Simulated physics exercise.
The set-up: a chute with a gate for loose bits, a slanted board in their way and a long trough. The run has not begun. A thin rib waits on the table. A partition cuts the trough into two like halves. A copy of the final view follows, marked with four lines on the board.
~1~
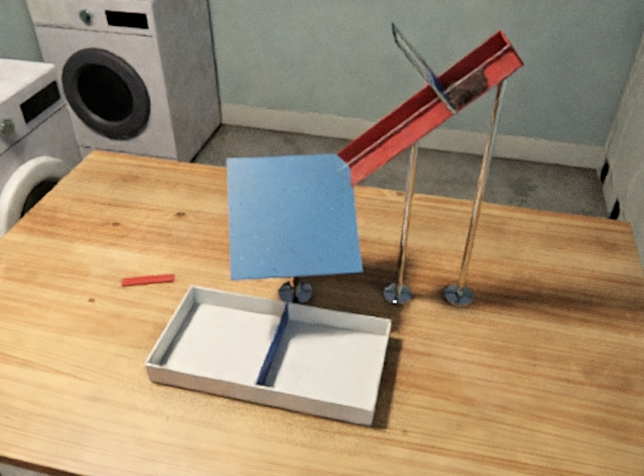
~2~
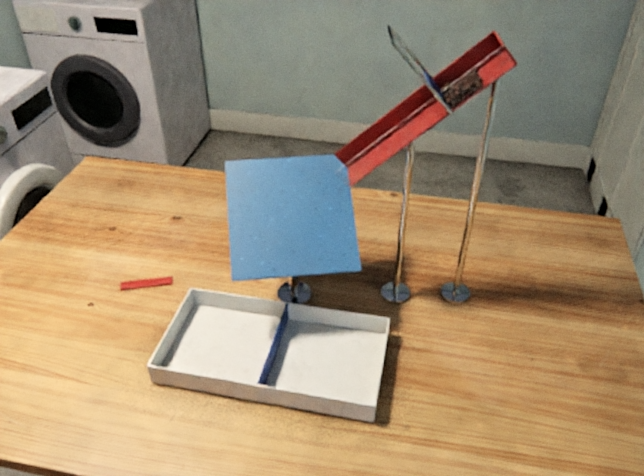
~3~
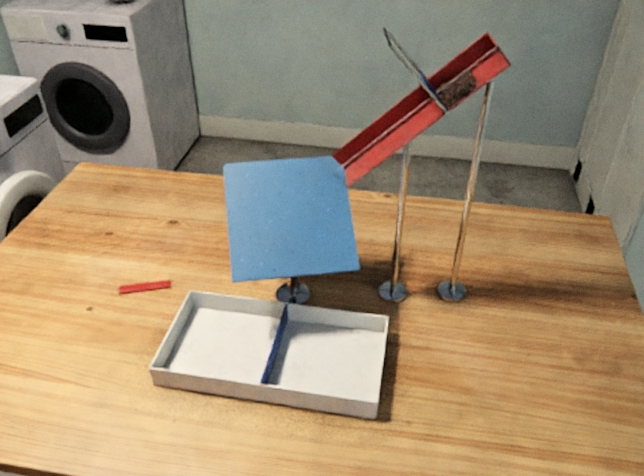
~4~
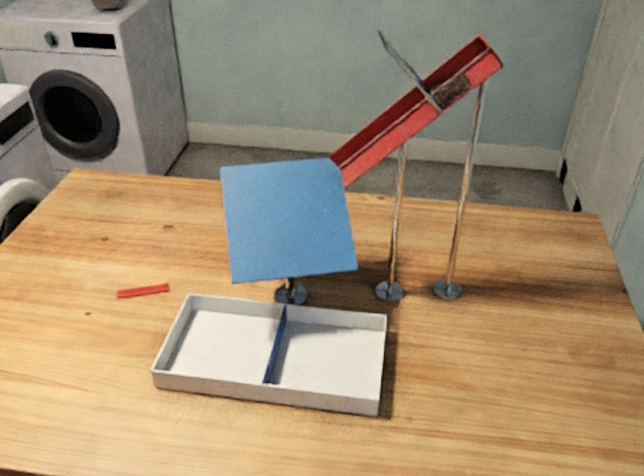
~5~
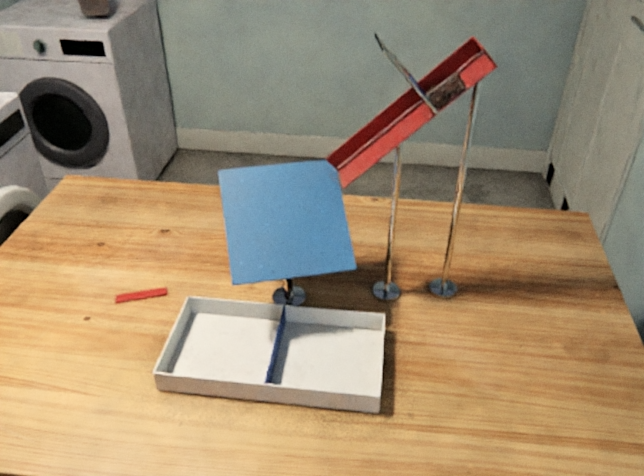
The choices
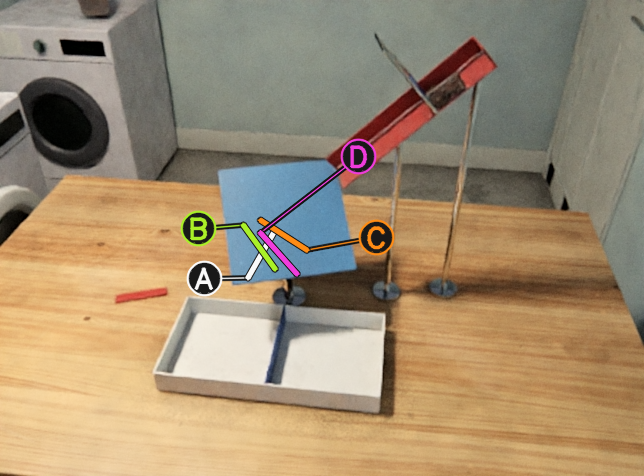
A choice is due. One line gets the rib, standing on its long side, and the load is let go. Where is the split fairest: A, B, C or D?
Choose A.
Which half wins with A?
More lands on the left.
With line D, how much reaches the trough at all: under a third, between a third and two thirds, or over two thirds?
Line D gives over two thirds.
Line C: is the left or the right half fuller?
Right.
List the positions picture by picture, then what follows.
Load behind the gate at (465, 91), allspice berries; lip of the chute at (351, 178), sloping fairly steeply, in the first frame.
Middle of the board at (292, 214), tilted fairly steeply; middle of its low edge at (297, 276); of its high edge at (286, 157), in the second frame.
Front corners of the trough at (150, 368) and (377, 402); front end of its middle wall at (260, 384); gate still shut at (426, 83), in the third frame.
Middle of the load at (449, 92); lip at (344, 179), in the fourth frame.
Middle of the load at (444, 93); lip at (341, 180), in the fifth frame.
On the marked copy, line A from (274, 230) to (248, 277); line B from (243, 225) to (275, 269); line C from (260, 220) to (306, 250); line D from (260, 232) to (297, 273).
For line A, of what is caught, about two thirds in the left half, about a third in the right.
For line B, of what is caught, a small part in the left half, nearly all in the right.
For line C, of what is caught, a small part in the left half, most in the right.
For line D, of what is caught, about a quarter in the left half, most in the right.
